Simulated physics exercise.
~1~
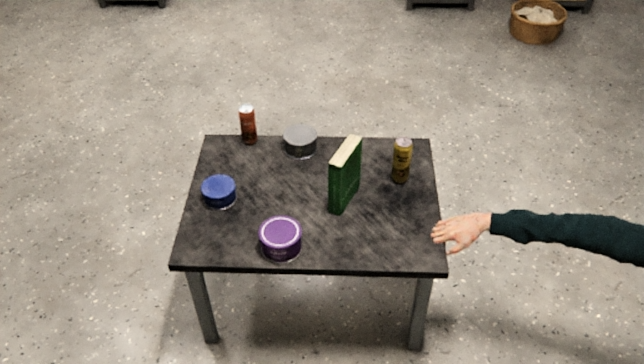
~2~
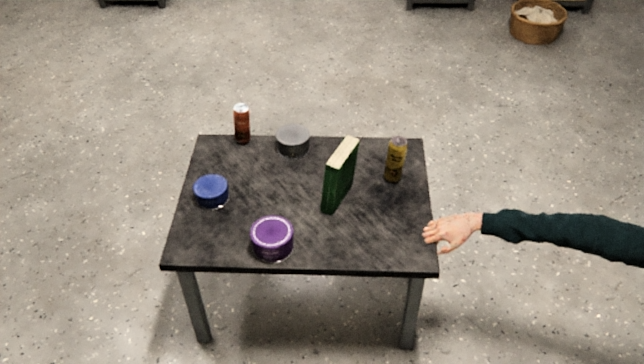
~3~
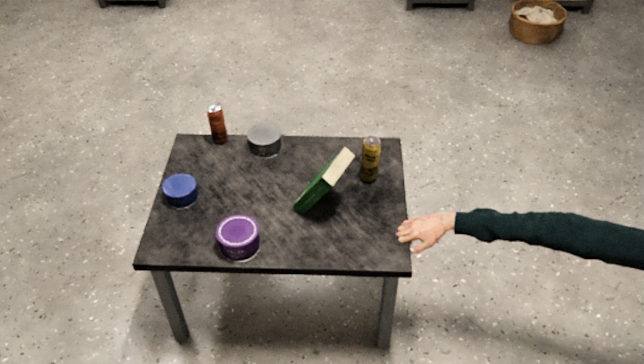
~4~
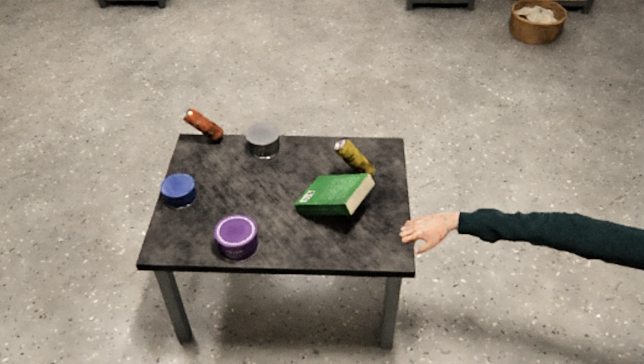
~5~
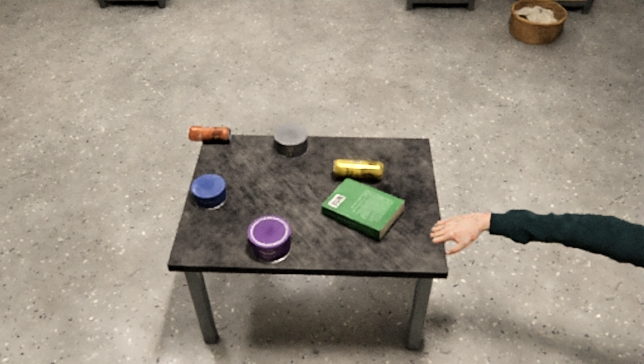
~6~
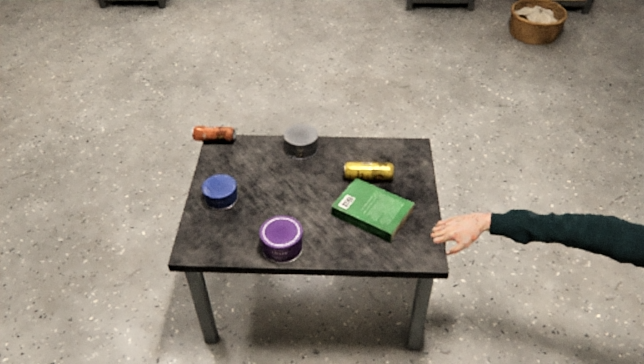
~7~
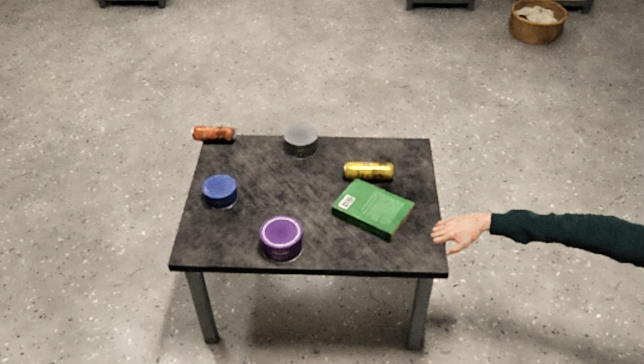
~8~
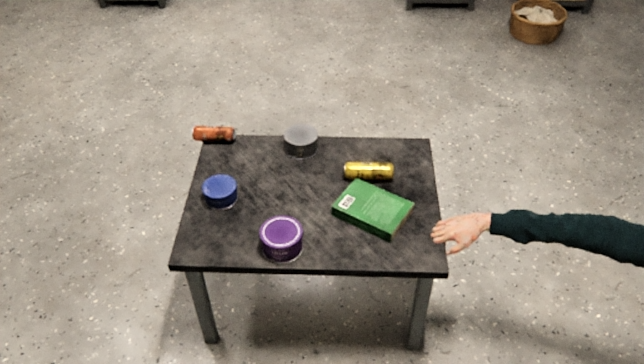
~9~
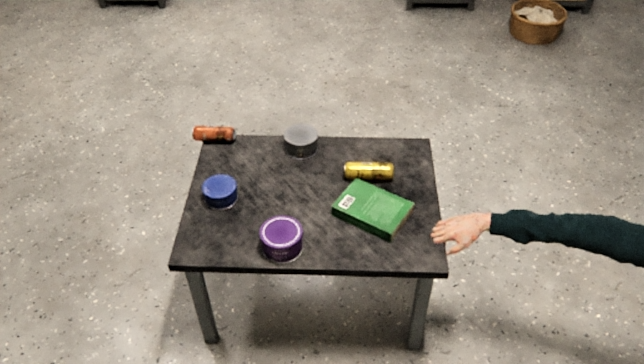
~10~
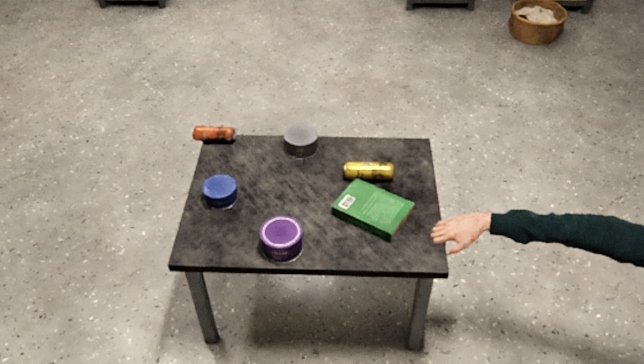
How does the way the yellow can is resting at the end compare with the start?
At the start the yellow can was standing upright on the table, but by the end it was lying on its side.
